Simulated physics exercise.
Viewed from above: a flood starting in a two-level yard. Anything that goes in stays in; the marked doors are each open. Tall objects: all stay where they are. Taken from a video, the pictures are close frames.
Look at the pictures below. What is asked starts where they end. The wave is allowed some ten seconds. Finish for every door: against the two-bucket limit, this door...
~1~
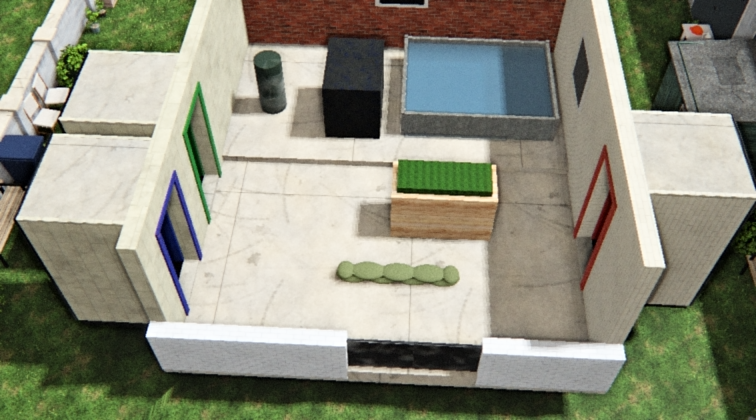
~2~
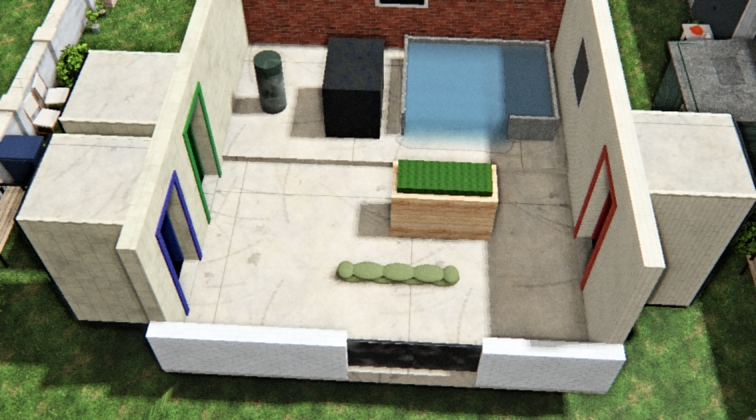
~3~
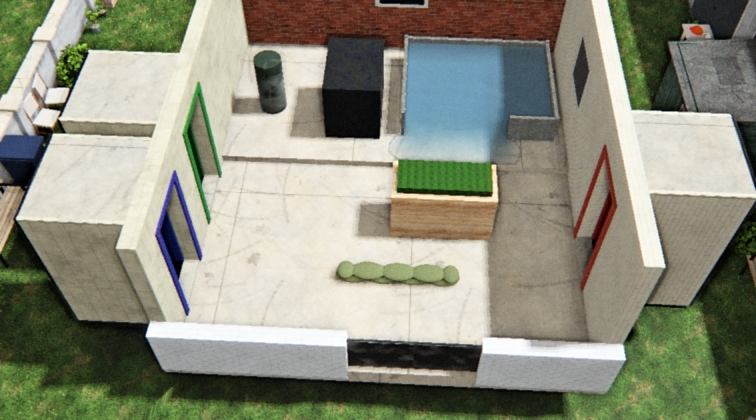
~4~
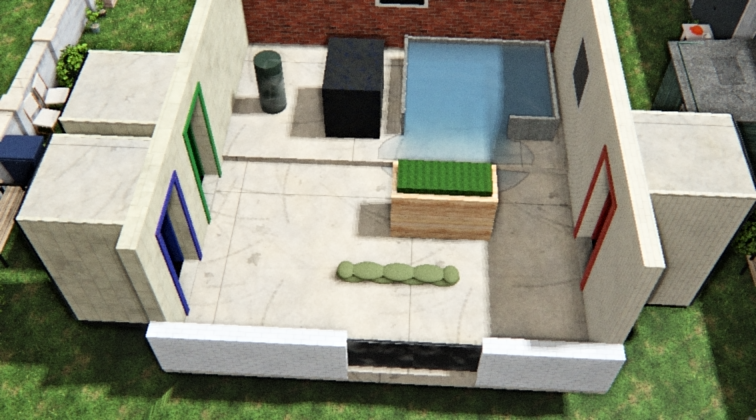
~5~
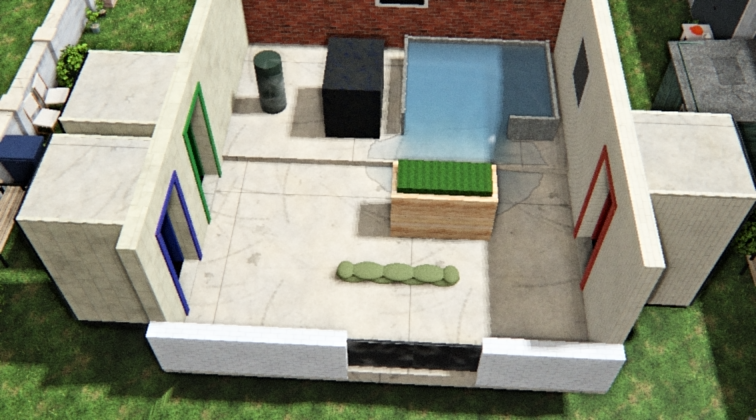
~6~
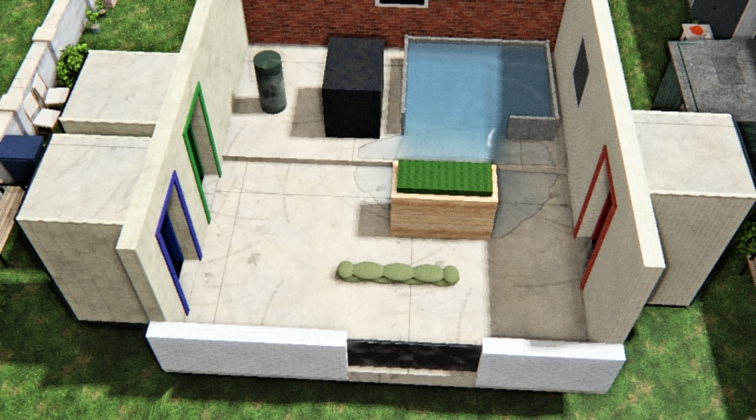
The blue door surpasses it; the red door surpasses it; the green door surpasses it.
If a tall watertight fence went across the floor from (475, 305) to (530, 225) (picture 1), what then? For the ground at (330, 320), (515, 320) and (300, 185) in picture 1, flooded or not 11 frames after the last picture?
Lab note - spot 1 parched, spot 2 parched, spot 3 inundated.
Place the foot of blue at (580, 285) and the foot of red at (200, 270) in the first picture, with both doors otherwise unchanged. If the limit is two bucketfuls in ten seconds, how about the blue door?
The blue door crosses the line.
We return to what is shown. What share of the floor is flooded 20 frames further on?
Roughly 55 percent, I reckon.
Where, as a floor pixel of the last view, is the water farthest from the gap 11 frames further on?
I'd go with roughly (592, 367).
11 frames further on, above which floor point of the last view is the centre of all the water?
Close to (456, 143), I reckon.
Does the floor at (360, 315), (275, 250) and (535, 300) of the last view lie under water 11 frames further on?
Same order as asked: Dry as before; drenched; drenched.
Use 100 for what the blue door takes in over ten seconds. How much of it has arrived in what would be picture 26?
10 %.
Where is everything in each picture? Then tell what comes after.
In the first picture, the tank at (478, 79) is whole and still.
In the second picture, the front is at (509, 147), out from the gap at (456, 128).
In the third picture, the front is at (510, 164), out from the gap at (455, 129).
In the fourth picture, the front is at (522, 172), out from the gap at (455, 130).
In the fifth picture, water pours out at (455, 130) and has run to a hidden place.
In the sixth picture, water pours out at (455, 130) and has run to (502, 232).
A moment on, water covers 20 % of the floor; the blue door not reached, the red door not reached, the green door not reached.
Next, water covers 35 % of the floor; the blue door not reached, the red door under two buckets in, the green door not reached.
Then, water covers 55 % of the floor; the blue door under two buckets in, the red door over two buckets in, the green door over two buckets in.
Later, water covers 65 % of the floor; the blue door over two buckets in, the red door over two buckets in, the green door far over two buckets in.
In the end, water covers 70 % of the floor; the blue door far over two buckets in, the red door over two buckets in, the green door far over two buckets in.
